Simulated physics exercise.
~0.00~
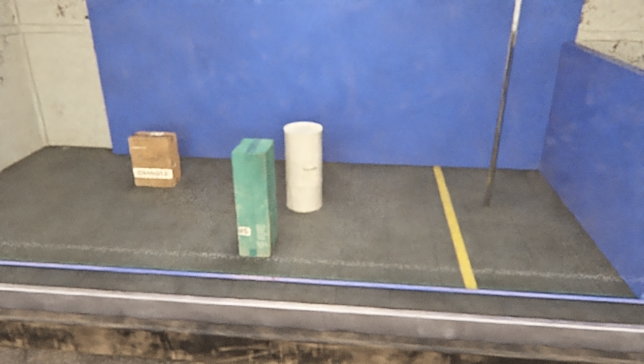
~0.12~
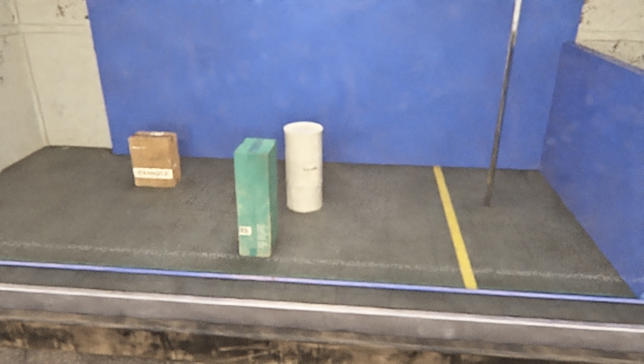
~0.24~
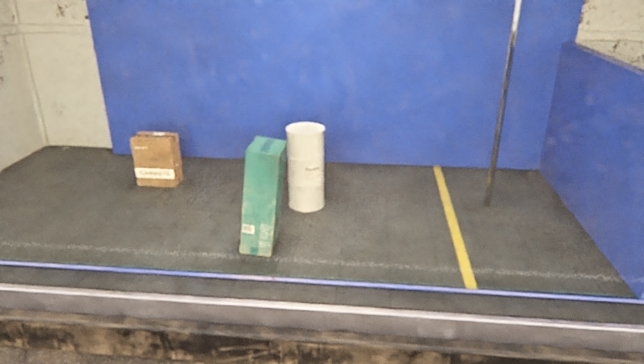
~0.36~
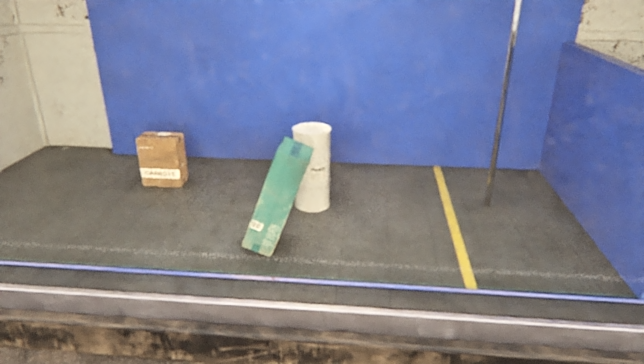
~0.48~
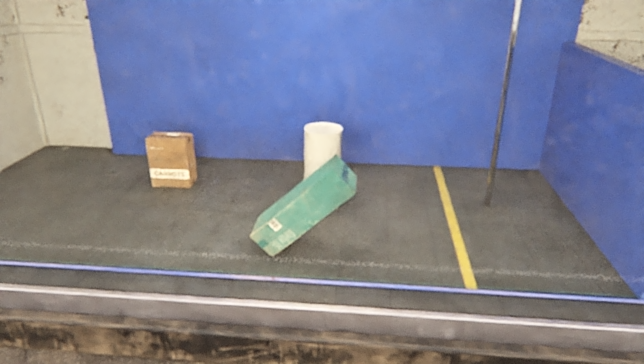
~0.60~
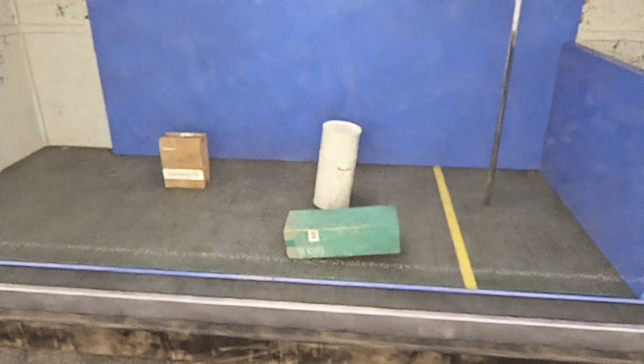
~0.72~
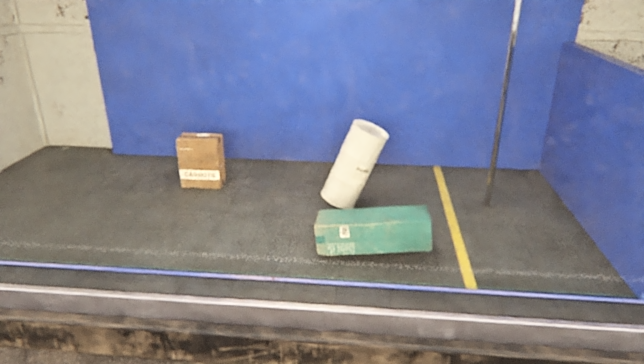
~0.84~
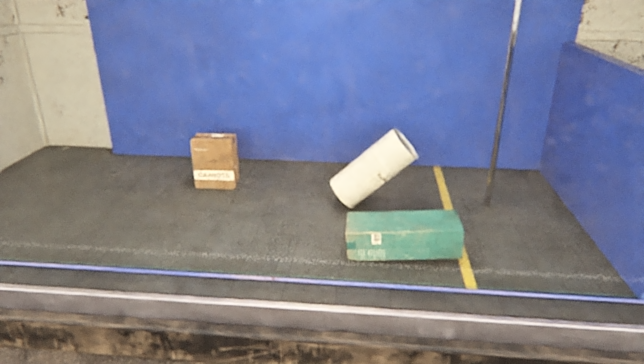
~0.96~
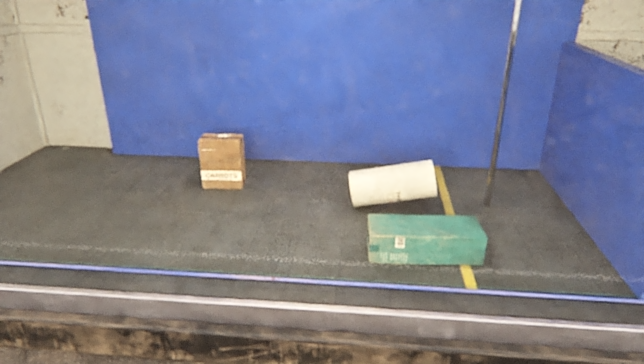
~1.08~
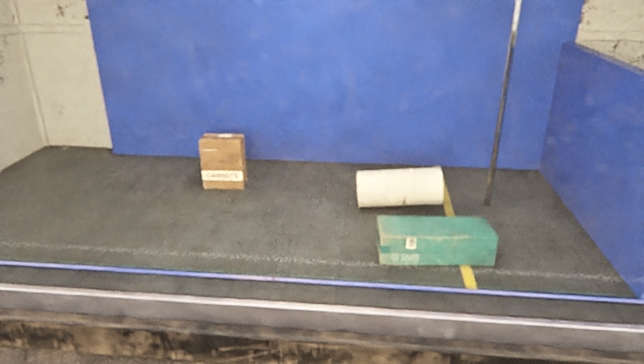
A teal tall box tips over rightward, then a white drum topples as both slide toward the yellow line.
